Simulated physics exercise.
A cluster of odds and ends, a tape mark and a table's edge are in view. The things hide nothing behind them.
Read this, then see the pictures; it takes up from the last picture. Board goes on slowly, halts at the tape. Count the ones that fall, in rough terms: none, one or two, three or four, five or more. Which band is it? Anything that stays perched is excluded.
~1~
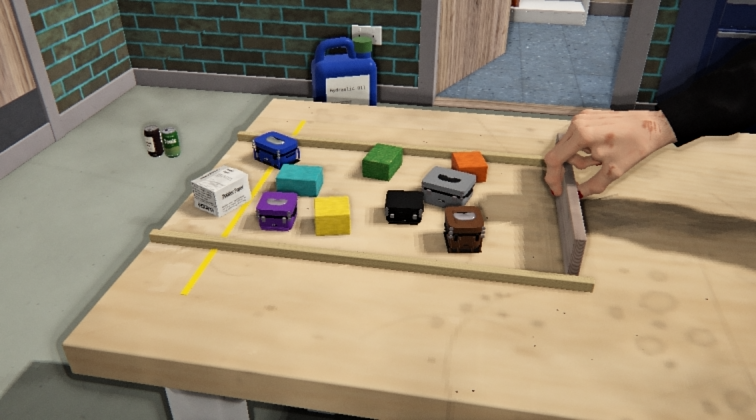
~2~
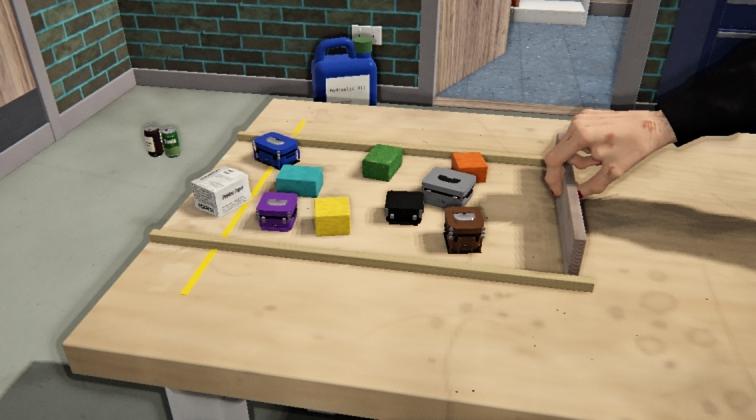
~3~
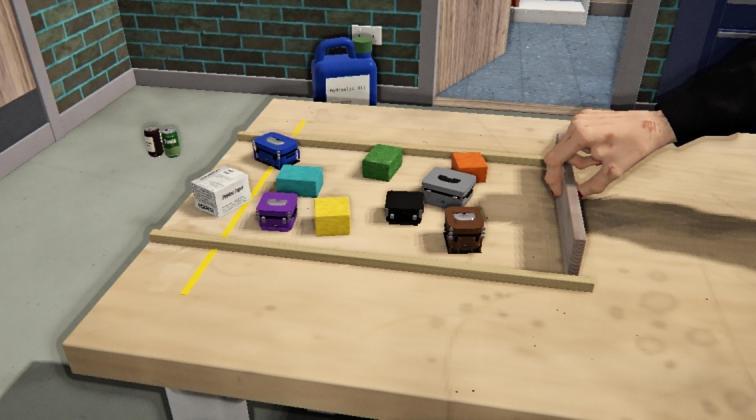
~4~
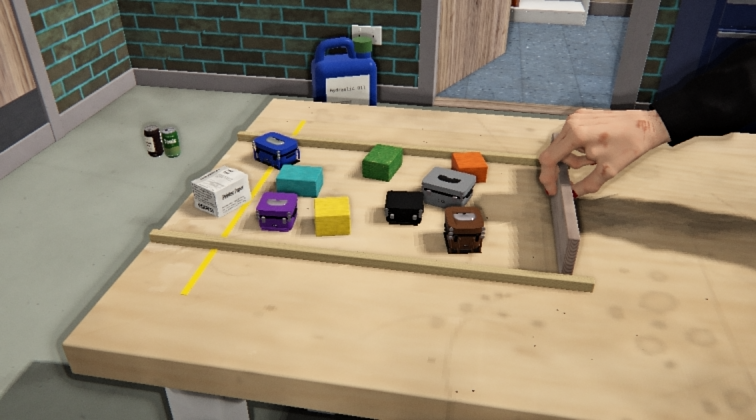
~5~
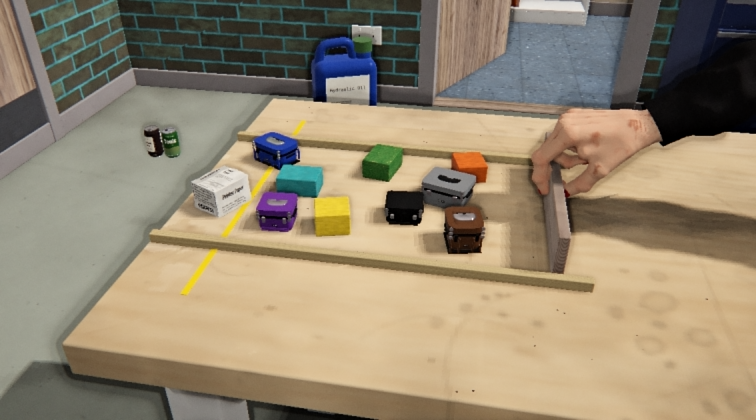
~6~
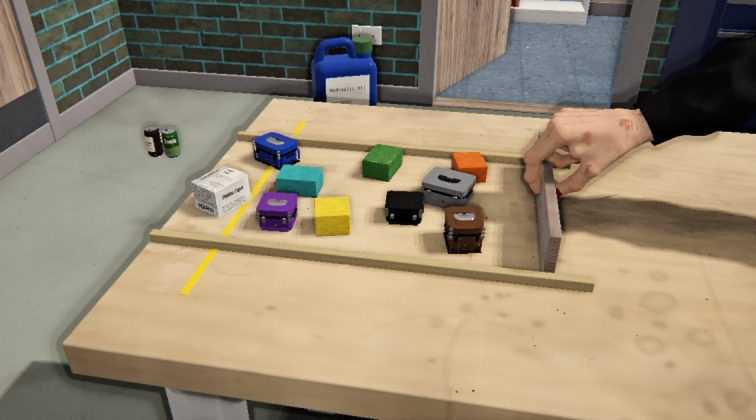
The band is three or four.
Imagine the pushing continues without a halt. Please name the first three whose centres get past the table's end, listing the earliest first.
Those would be the white box, the blue case and the purple case, in that order.
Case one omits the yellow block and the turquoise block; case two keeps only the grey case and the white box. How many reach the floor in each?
Try one: 1; try two: 2.
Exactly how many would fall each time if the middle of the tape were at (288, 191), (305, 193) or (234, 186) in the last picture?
So, one try after another, the floor gets 0, then 0, then 6.
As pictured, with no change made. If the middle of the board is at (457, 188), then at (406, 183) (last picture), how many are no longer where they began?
First 3, then 5.
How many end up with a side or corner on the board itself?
Contact count: 4.
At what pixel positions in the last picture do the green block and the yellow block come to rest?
First (235, 150), then (187, 203).
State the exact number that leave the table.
The answer is exactly 4.
A little later, none off yet; white box at rest near (222, 191); blue case at rest near (277, 151); purple case at rest near (278, 213).
When it is over, the number that fall off is three or four; down, turquoise block, purple case, blue case and white box.
